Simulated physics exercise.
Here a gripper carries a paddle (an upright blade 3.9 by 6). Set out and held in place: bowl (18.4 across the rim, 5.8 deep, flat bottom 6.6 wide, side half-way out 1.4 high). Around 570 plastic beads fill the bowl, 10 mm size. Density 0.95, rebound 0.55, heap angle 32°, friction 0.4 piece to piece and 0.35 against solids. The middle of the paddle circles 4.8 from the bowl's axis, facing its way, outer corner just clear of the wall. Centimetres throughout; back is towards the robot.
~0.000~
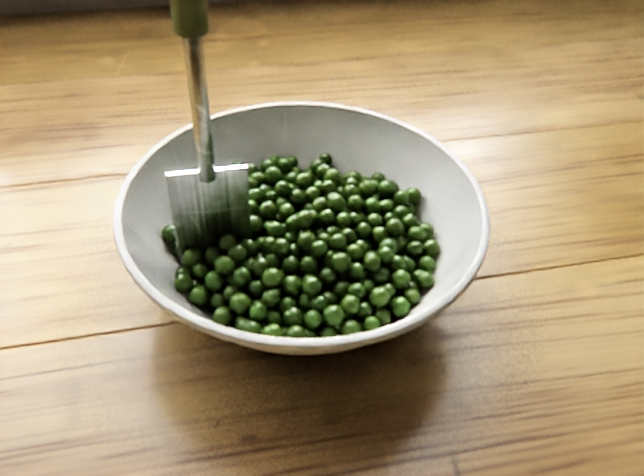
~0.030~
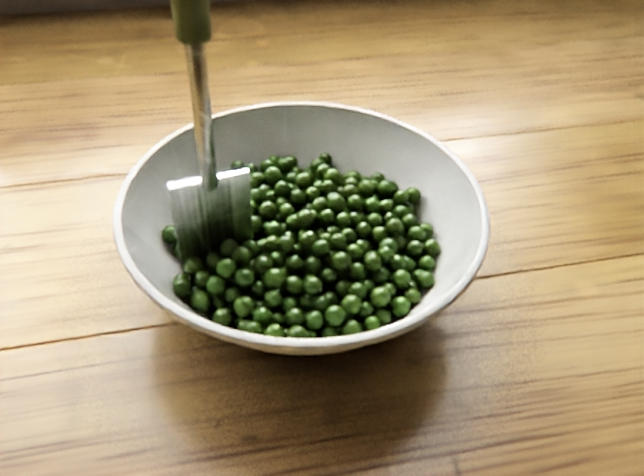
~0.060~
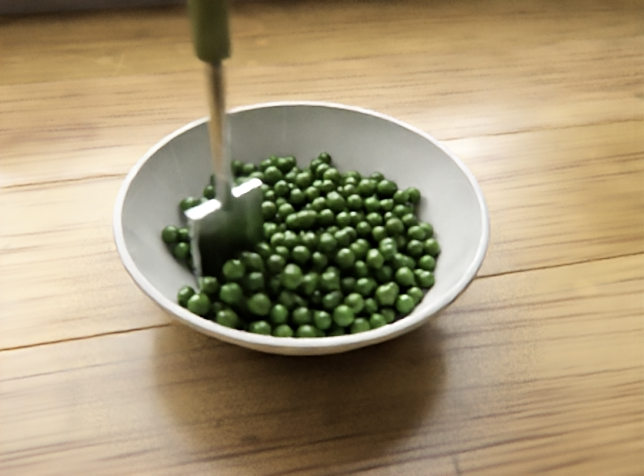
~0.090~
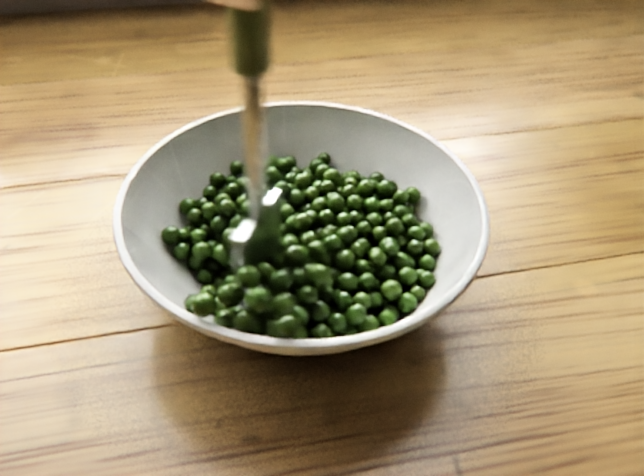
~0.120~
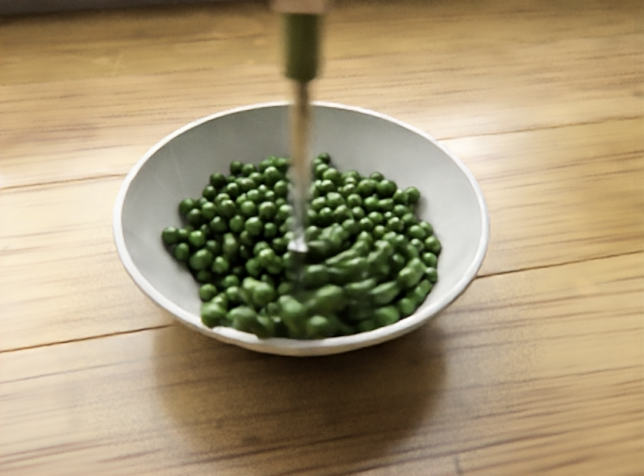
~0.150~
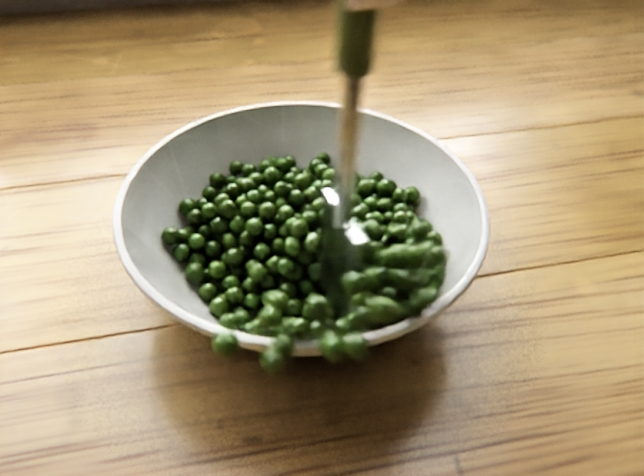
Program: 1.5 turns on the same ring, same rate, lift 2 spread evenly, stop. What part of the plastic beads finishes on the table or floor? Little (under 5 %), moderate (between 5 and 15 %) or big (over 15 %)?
On the table or floor the share is big, over 15 %.
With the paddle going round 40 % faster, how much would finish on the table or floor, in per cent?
It would be near 30 per cent.
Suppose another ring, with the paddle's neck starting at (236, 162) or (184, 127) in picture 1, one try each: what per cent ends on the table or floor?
About 10 and 10 per cent.
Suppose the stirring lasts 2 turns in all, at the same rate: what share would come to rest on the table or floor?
Then about 25 per cent.
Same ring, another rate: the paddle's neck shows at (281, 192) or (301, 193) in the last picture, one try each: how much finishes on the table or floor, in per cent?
About 10 and 15 per cent.
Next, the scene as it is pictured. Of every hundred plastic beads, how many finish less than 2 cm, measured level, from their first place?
About 40 per cent.
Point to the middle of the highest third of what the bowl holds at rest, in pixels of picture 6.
Around (300, 243).
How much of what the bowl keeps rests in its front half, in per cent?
Roughly 50 per cent.
By 0.38 s, 269° round, highest piece 9 above the table; 486 in the bowl, 54 on the table or floor, 31 in flight or on the tool.
By 0.60 s, 80° round, highest piece 7 above the table; 443 in the bowl, 120 on the table or floor, 8 in flight or on the tool.
By 0.91 s, 180° round, highest piece 5 above the table; 438 in the bowl, 133 on the table or floor.
By 1.61 s, 180° round, highest piece 5 above the table; 438 in the bowl, 133 on the table or floor.
Final count, 438 in the bowl, 133 on the table or floor. That is 23 % on the table or floor.
